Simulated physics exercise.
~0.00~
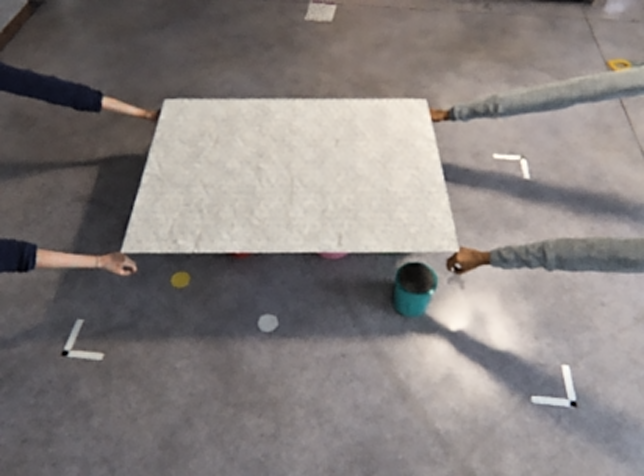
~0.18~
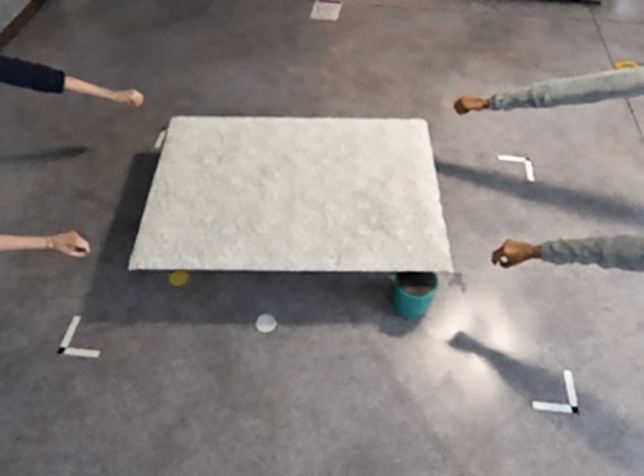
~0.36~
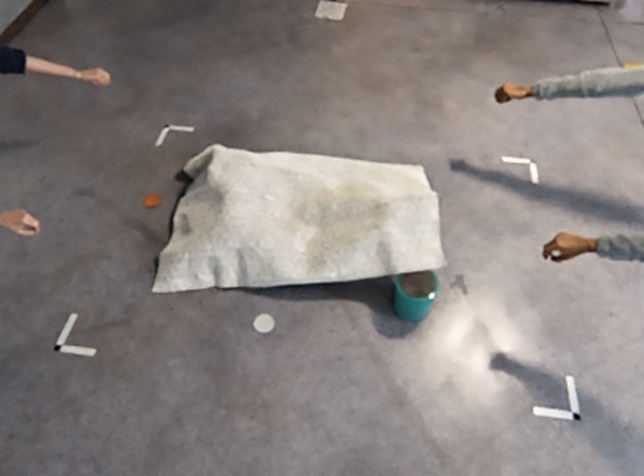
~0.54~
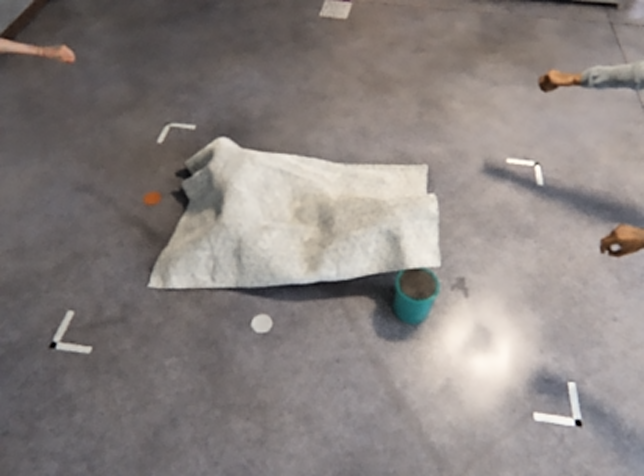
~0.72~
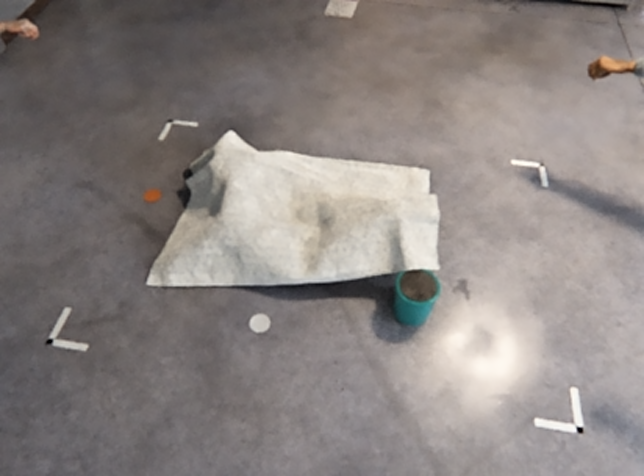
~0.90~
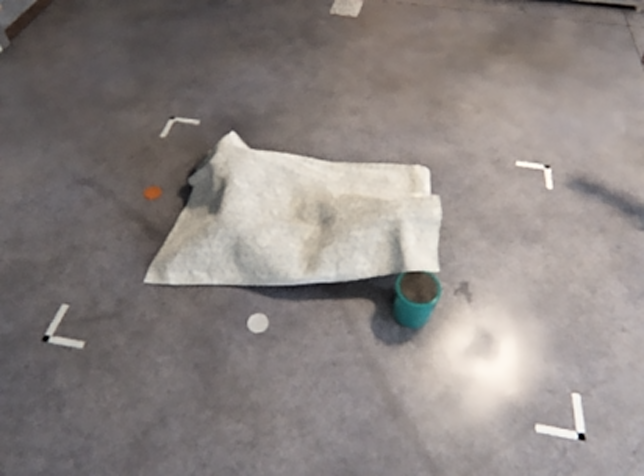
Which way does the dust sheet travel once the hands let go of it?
It moves down, dropping onto the things beneath it and settling in folds over them.
At first, four hands reaching in from the left and right hold a pale dust sheet flat above a grey workshop floor, with a teal pot, a white saucer and a yellow saucer showing near its front edge. The hands let go and the sheet drops, still nearly flat. It then sags and folds over the things beneath, covering the yellow saucer and leaving an orange coaster in view on the left. The hands draw back out of sight. The sheet ends rumpled, with a raised peak on its left side, while the white saucer and teal pot remain visible in front.
